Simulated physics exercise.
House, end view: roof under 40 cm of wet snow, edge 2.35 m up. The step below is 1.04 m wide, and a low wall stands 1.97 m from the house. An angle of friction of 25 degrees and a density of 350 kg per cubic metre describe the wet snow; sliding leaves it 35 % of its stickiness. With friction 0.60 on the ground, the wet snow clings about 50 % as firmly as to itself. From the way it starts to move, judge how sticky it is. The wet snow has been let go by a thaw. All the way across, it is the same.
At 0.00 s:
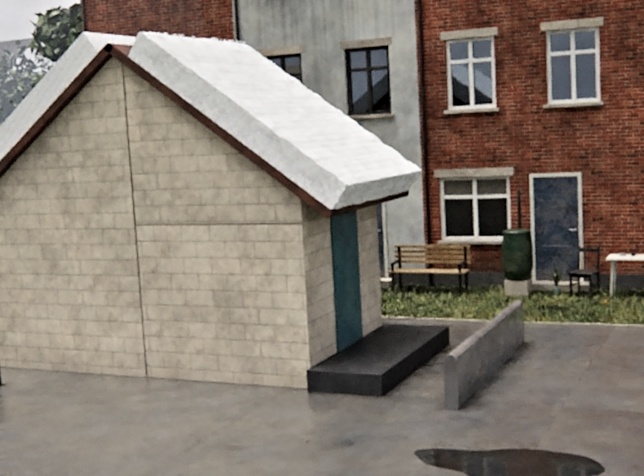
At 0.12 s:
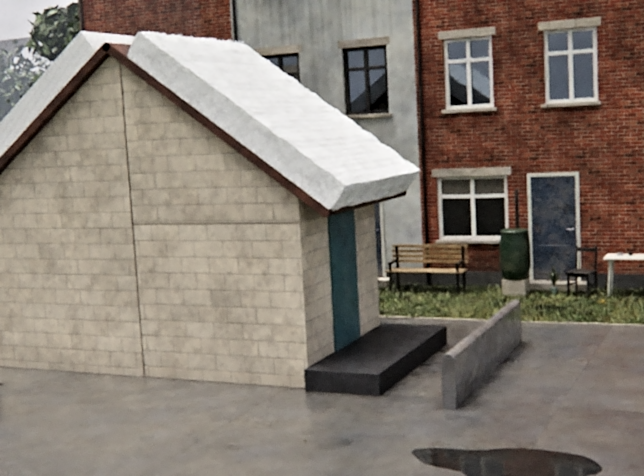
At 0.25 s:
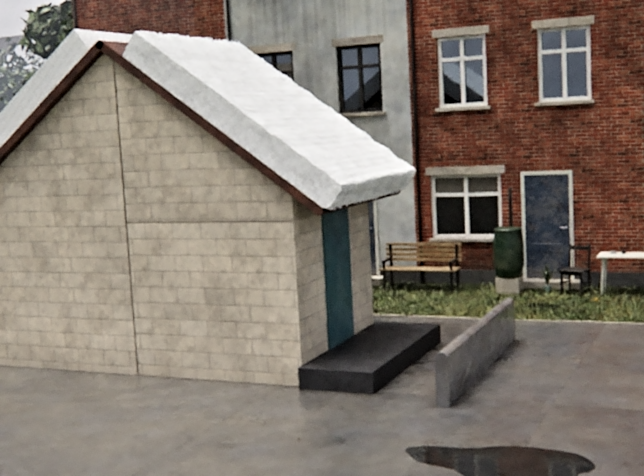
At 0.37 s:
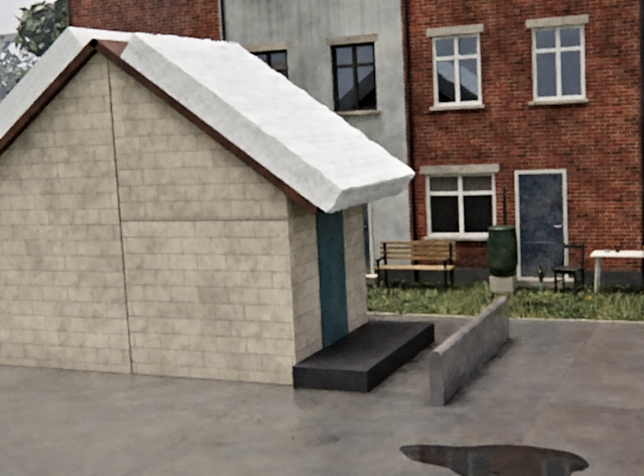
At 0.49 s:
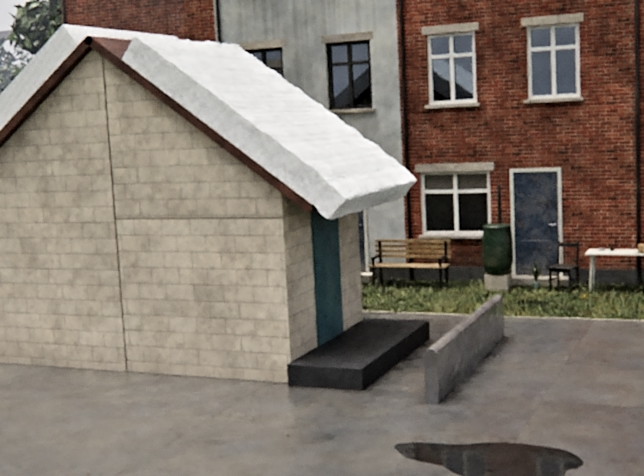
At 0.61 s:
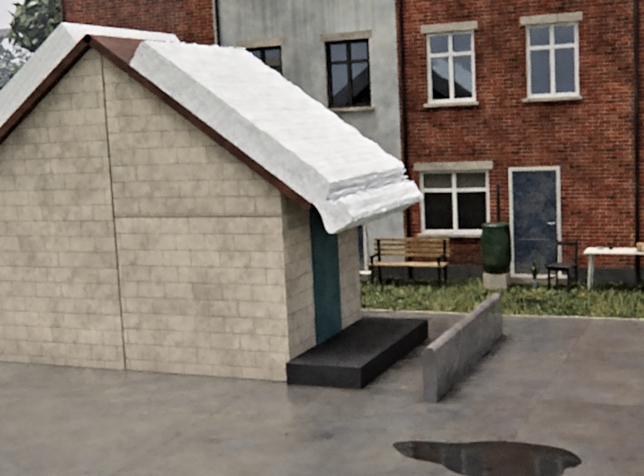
A thick layer of white snow slid slowly down the right side of a small pale block building's roof, reached farther over the eaves above a dark step, and then cracked near its lower edge.
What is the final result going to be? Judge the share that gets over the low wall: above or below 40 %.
Verdict: Below.
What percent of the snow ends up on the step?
Around 18 per cent.
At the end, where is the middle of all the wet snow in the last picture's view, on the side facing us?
Centre noted at roughly (437, 370).
After 1.05 s, 78 % is still on the roof and 0 % is past the low wall.
After 1.57 s, 38 % is still on the roof and 0 % is past the low wall.
After 2.08 s, none is still on the roof and 24 % is past the low wall.
After 2.60 s, none is still on the roof and 30 % is past the low wall.
After 3.20 s, at the end, none is still on the roof and 30 % is past the low wall.
